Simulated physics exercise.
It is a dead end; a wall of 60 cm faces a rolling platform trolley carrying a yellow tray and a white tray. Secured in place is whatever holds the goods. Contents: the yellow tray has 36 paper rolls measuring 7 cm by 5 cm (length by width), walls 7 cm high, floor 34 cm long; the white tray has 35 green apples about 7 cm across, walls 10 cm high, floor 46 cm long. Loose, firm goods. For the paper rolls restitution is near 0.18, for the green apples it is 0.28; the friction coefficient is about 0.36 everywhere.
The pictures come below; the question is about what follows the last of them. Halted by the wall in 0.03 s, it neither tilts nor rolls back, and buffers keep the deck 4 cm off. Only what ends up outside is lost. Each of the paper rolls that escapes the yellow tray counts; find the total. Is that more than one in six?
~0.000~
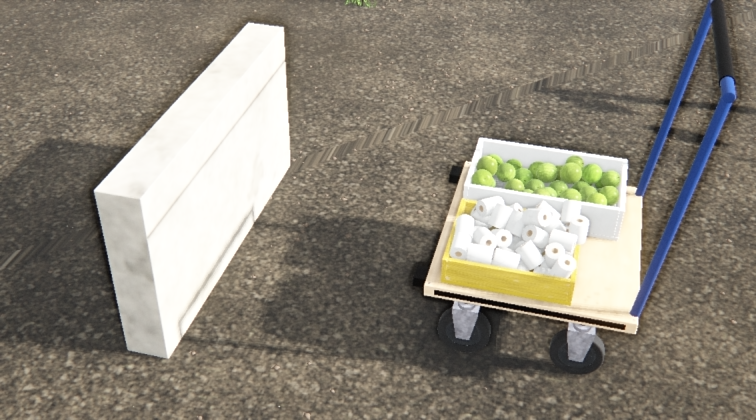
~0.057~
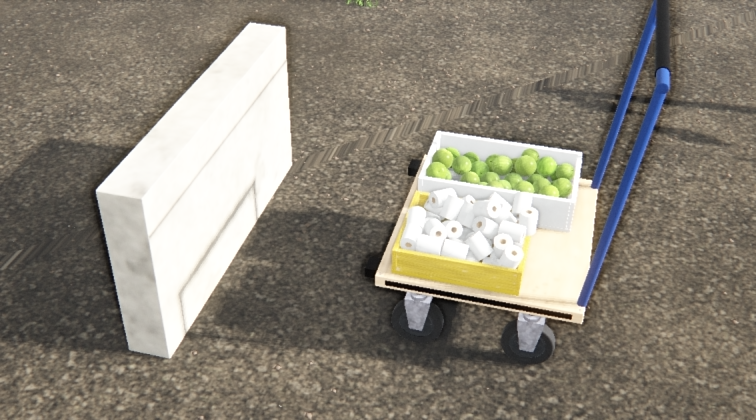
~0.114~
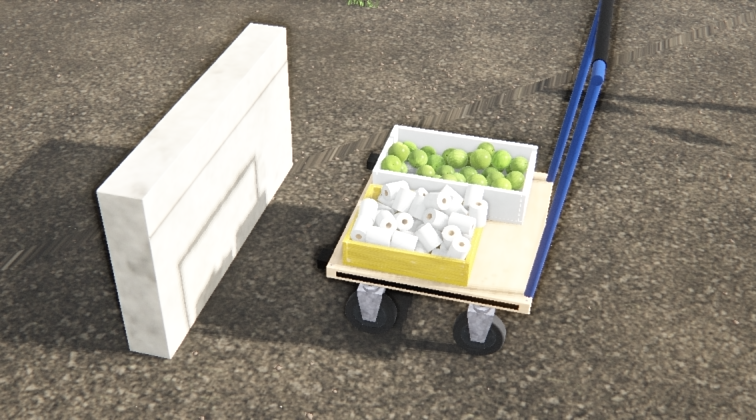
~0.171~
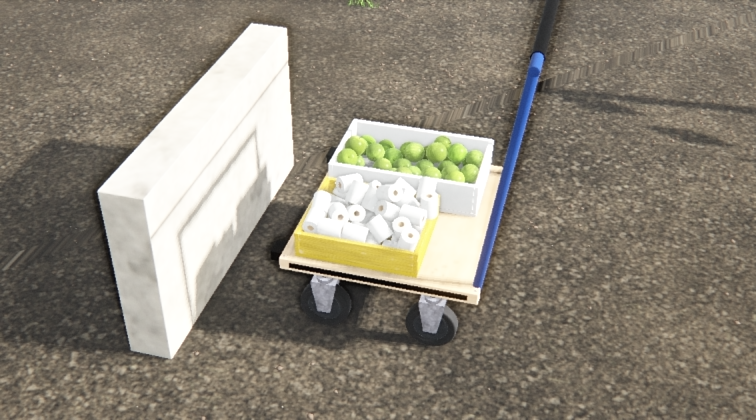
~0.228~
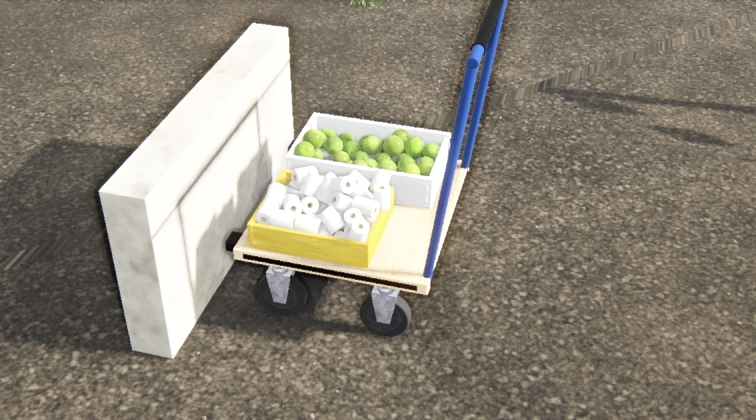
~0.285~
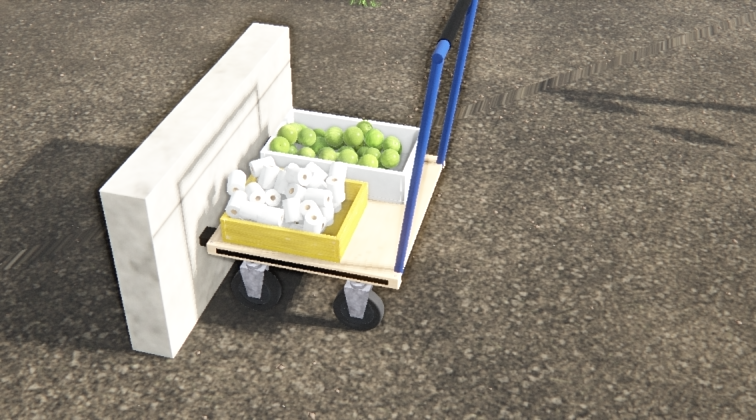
Above a sixth.
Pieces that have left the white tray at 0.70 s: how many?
About: White tray 1.
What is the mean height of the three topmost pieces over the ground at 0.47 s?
50 cm.
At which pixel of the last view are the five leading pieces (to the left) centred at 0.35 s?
Close to (232, 171) in the last view.
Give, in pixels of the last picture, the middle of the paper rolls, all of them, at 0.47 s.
In the last view, the centre sits near (259, 187).
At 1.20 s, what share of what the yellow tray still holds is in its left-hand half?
Some 60 per cent.
After 0.35 s, 4 of 36 out of the yellow tray and 0 of 35 out of the white tray.
After 0.47 s, 11 of 36 out of the yellow tray and 0 of 35 out of the white tray.
After 0.70 s, 12 of 36 out of the yellow tray and 1 of 35 out of the white tray.
When it is over (at 1.20 s), 12 of 36 out of the yellow tray and 1 of 35 out of the white tray. Asked share, 12 of 36, 33 per cent.
